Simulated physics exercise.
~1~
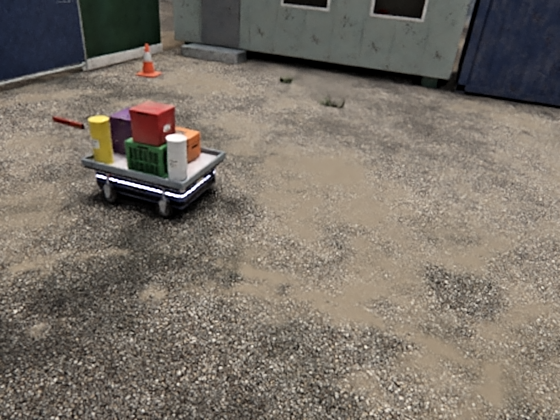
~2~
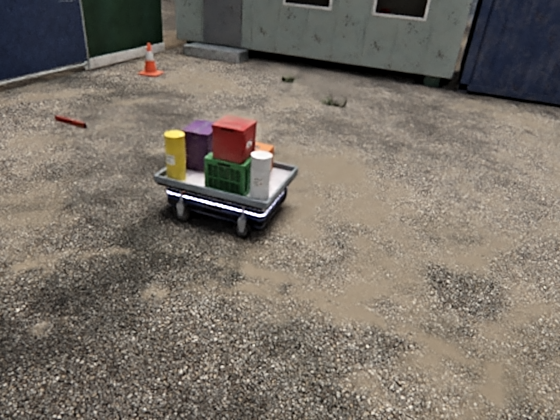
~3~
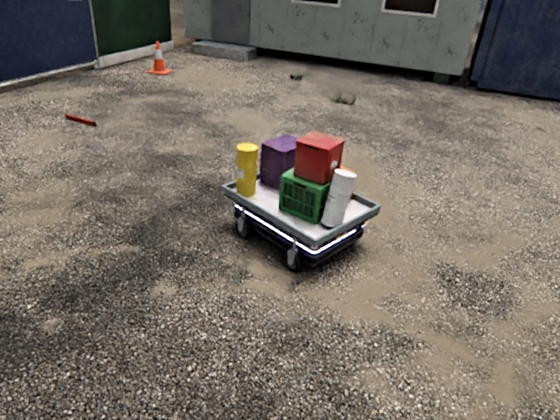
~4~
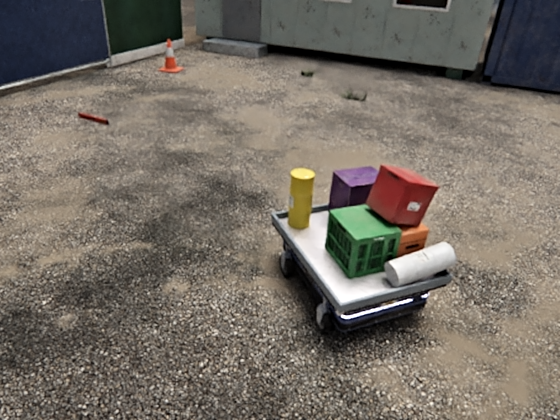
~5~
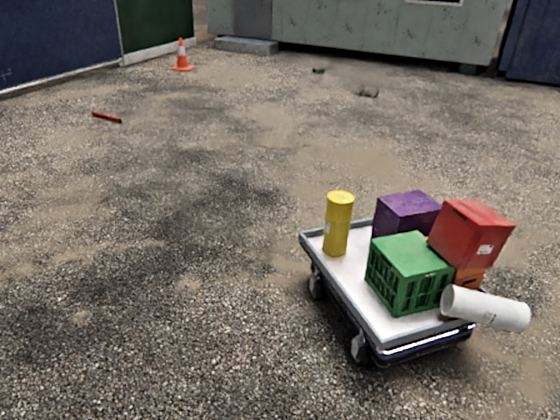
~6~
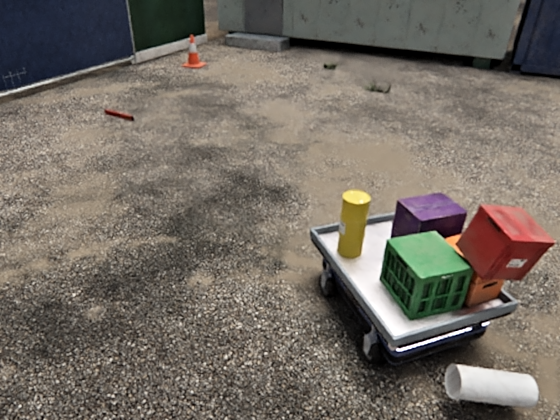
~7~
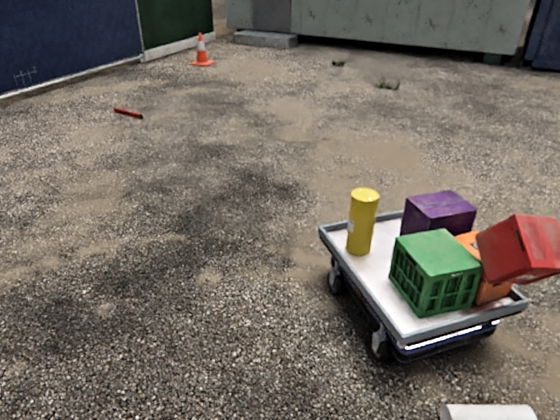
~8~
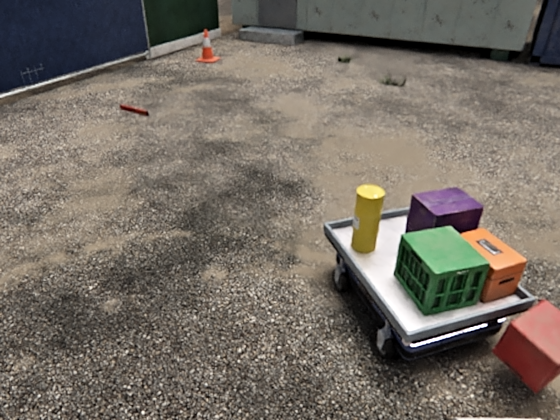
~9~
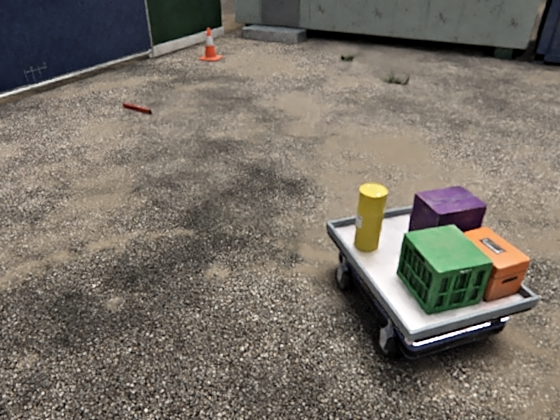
The clip shows a small cart carrying colored boxes and canisters across gravel, curving toward the lower right. The white canister tips and rolls off, then the red box tumbles over the edge, leaving the yellow canister upright beside the green crate, purple box and orange toolbox.
